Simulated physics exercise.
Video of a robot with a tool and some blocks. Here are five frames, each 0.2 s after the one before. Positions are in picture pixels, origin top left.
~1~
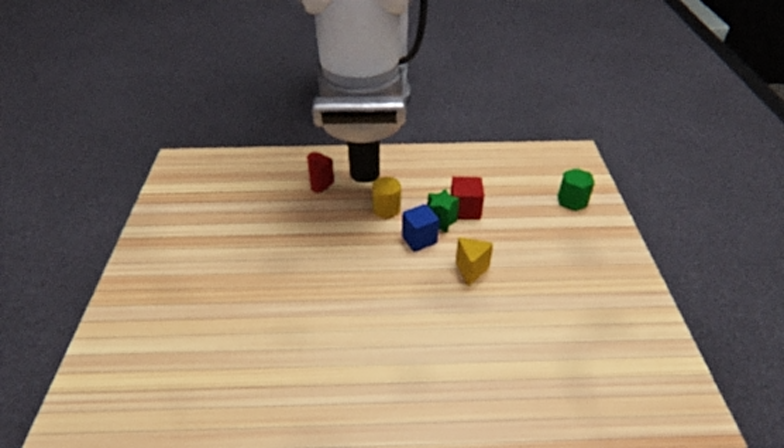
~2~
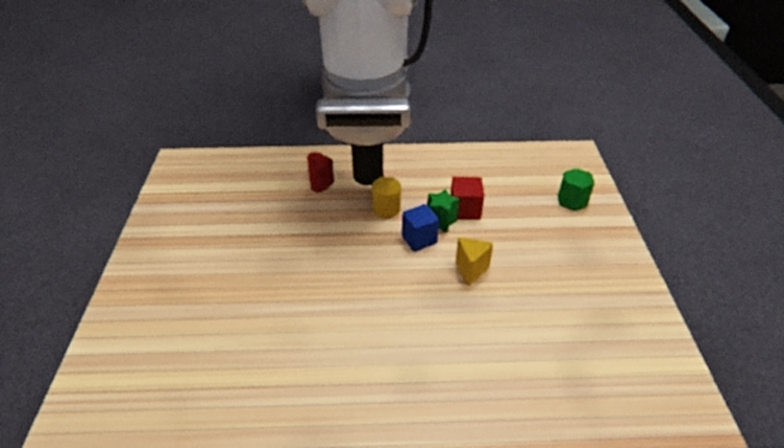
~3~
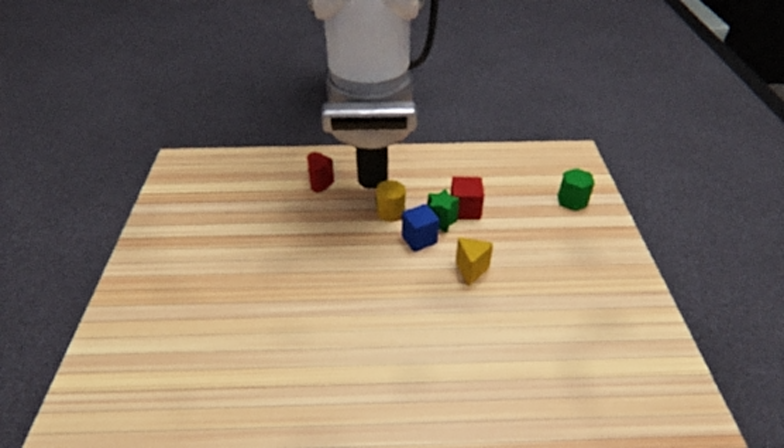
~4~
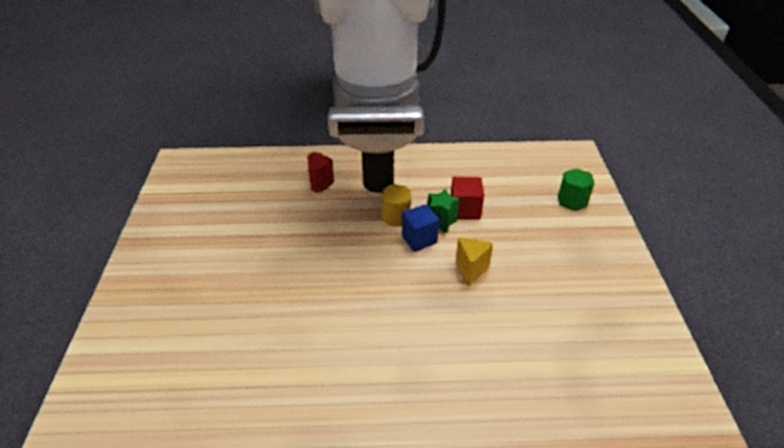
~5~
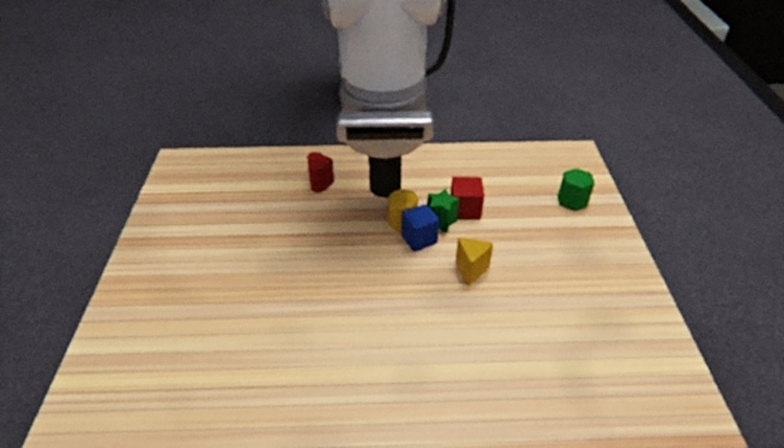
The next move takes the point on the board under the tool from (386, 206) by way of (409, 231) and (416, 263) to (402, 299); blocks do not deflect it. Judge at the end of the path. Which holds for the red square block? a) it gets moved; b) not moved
I'll go with b - not moved.
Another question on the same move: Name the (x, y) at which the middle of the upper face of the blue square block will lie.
At the end it should sit near (476, 279).
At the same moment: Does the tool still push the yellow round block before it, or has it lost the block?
The tool should slip past it.
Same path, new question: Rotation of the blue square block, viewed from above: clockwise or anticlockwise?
Seen from overhead, it turns anticlockwise.
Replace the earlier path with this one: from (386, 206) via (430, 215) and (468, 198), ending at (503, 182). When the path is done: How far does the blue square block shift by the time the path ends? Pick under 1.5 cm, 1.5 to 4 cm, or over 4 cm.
Displacement: 1.5 to 4 cm.
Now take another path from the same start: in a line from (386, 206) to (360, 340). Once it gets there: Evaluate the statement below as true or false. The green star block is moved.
This is false.
On the path given first. One third of the way, tool at (410, 214); yellow round block at (427, 227); blue square block at (447, 245), turned 20° anticlockwise; yellow three-sided block at (486, 254).
Two thirds of the way, tool at (417, 246); yellow round block at (441, 258); blue square block at (469, 273), turned 30° anticlockwise; yellow three-sided block at (509, 264), turned 65° anticlockwise.
At the end, tool at (402, 281); yellow round block at (440, 279); blue square block at (476, 279), turned 45° anticlockwise; red square block in place; yellow three-sided block at (511, 264), turned 70° anticlockwise.
